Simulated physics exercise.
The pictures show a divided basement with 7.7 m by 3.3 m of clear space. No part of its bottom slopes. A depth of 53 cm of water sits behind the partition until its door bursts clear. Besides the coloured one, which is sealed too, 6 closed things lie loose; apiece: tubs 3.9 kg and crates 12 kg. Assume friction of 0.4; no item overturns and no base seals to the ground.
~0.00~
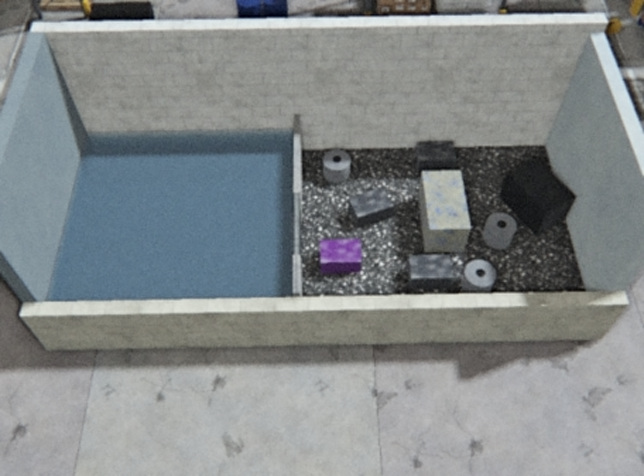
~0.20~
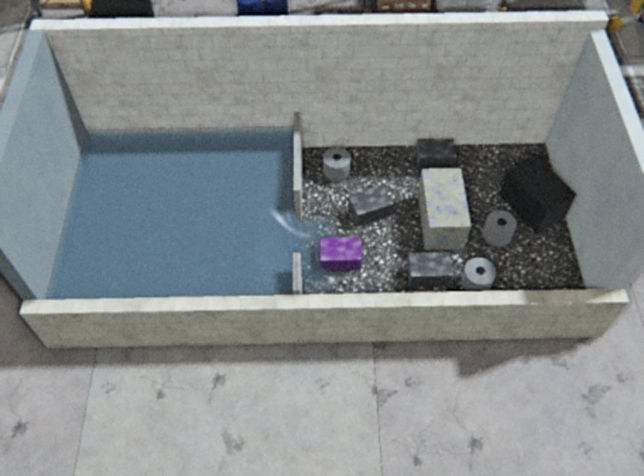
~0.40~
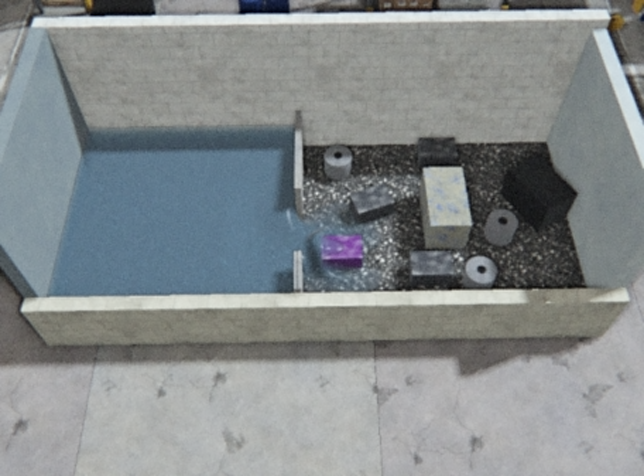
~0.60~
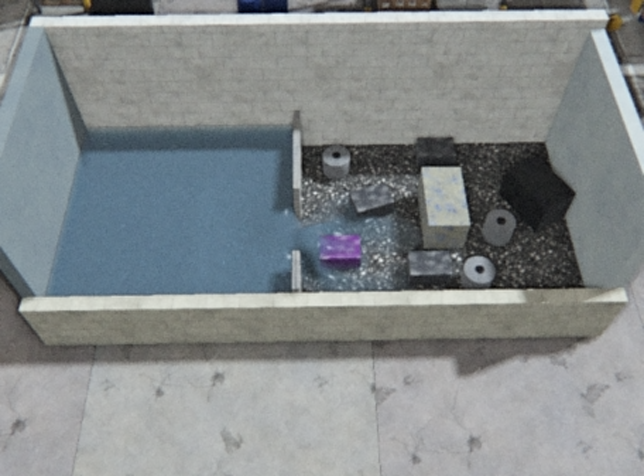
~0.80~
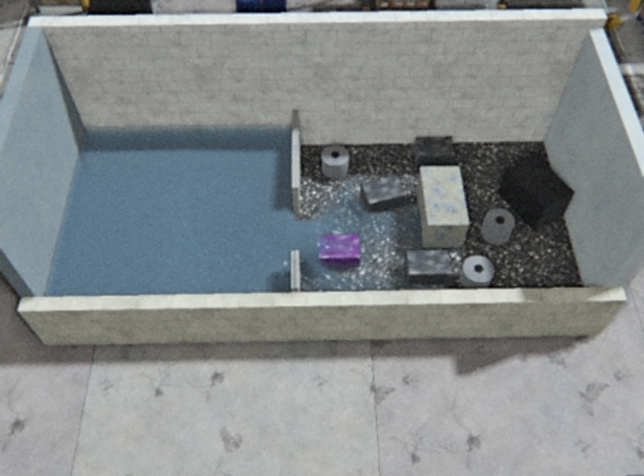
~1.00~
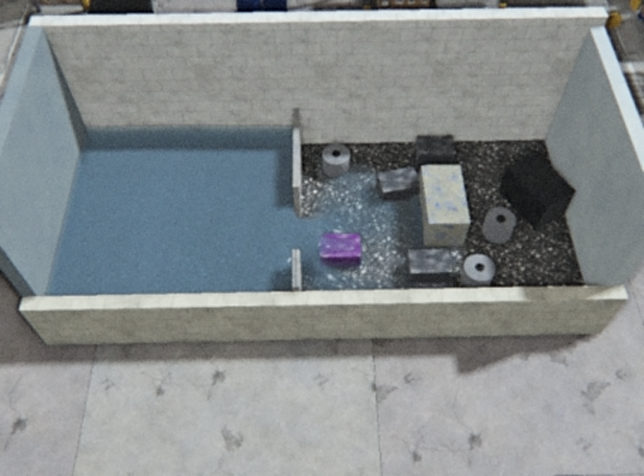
A pale-walled basement, seen from above at a steady, high angle, is split by a thin divider, with blue water filling the left side. On the speckled dark floor to the right sit a purple crate near the divider, grey crates and tubs, a tall pale block and a black block. Water pours through a gap in the divider and spreads around the purple crate, then one grey crate turns and slides right.
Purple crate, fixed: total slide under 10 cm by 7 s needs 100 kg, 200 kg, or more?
Outcome: Only heavy passes.
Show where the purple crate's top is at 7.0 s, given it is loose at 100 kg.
About pixel (397, 247).
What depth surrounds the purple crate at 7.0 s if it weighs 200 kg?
Close to 18 cm deep.
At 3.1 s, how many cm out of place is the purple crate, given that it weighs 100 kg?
Around 80 centimetres out of place.
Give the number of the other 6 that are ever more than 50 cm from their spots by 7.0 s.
I make it 6.
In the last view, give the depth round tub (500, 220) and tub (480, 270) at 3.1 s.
First about 2 cm, second about 7 cm.
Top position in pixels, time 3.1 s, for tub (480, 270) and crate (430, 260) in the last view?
Near (540, 227) and (579, 263).
After 1.4 s the purple crate would be 31 cm from its start with 100 kg and 0 cm from its start with 200 kg; 13 cm of water round it then.
After 3.1 s the purple crate would be 77 cm from its start with 100 kg and 0 cm from its start with 200 kg; 15 cm of water round it then.
After 4.9 s the purple crate would be 85 cm from its start with 100 kg and 0 cm from its start with 200 kg; 16 cm of water round it then.
After 7.0 s the purple crate would be 85 cm from its start with 100 kg and 0 cm from its start with 200 kg; 18 cm of water round it then.
